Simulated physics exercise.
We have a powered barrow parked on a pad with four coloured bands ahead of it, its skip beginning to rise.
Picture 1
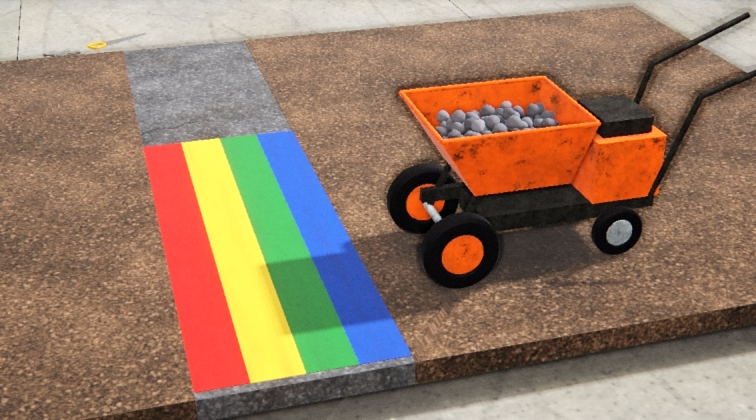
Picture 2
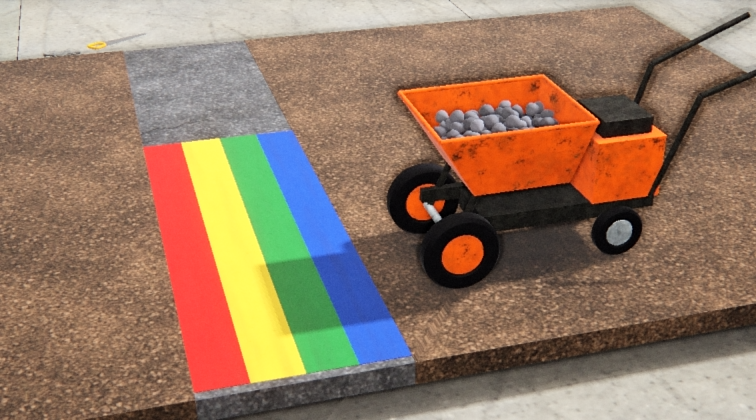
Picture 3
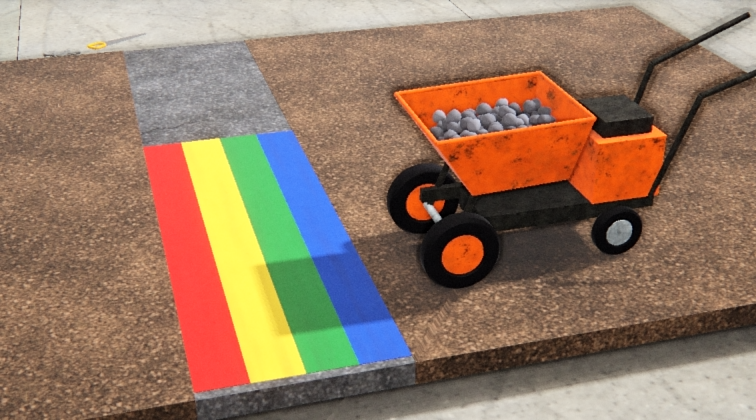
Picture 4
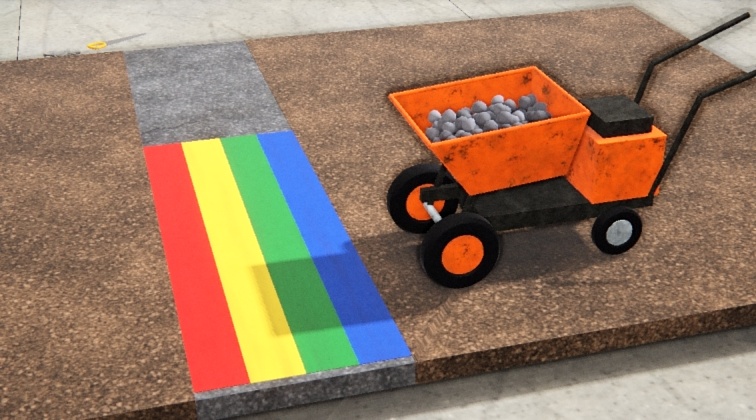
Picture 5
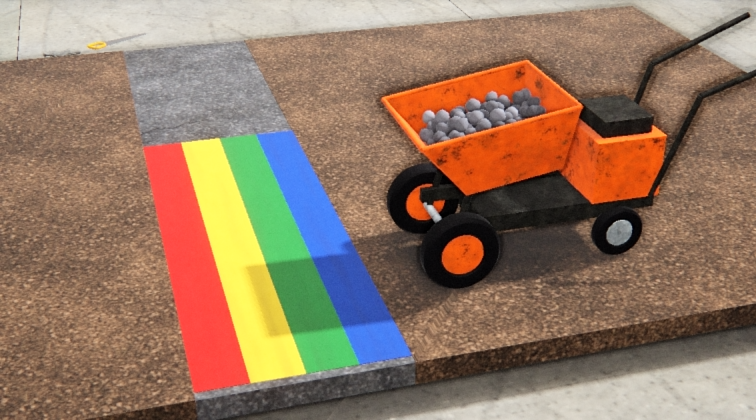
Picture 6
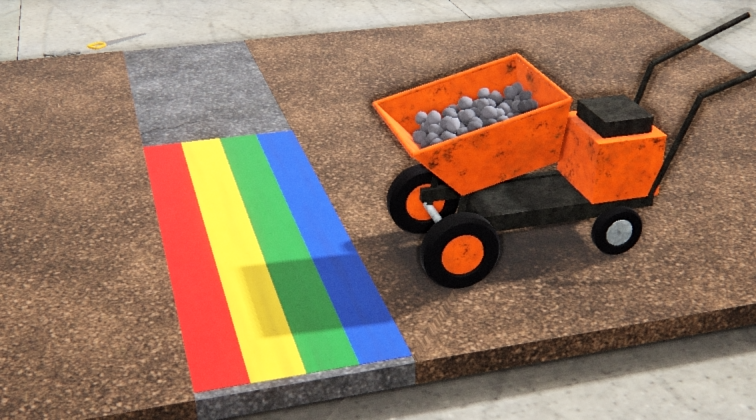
The video shows an orange powered barrow loaded with round grey cobbles, standing on a brown pad to the right of red, yellow, green and blue strips, as its skip gradually tilts a little toward the left while the wheels stay still.
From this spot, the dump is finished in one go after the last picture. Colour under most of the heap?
Green.
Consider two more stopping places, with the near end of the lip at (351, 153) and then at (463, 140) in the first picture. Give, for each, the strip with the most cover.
Red for the first spot, that green strip for the second.
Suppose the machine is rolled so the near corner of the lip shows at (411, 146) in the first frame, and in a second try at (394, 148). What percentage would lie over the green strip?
20 and 10 in a hundred, in that order.
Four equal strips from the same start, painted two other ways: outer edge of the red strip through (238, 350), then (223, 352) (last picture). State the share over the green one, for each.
About 30 % and 30 %.
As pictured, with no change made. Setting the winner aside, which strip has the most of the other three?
That would be that yellow strip.
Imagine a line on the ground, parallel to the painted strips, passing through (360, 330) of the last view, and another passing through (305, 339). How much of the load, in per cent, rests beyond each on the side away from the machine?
Close to 80 per cent, then close to 40 per cent.
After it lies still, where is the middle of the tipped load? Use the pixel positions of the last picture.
Near pixel (287, 276).
Shortly afterwards, skip tipped steeply; the whole lot in the skip.
Next, skip tipped steeply; all but a few in the skip; only a few over the green strip.
Some moments later, skip tipped right over; near half in the skip; near a quarter over the green strip; near a quarter over the yellow strip; a little over the red strip; only a few falling.
In the end, skip tipped right over; near a quarter in the skip; a little over the blue strip; near a third over the green strip; near a quarter over the yellow strip; a little over the red strip; only a few off the paint.
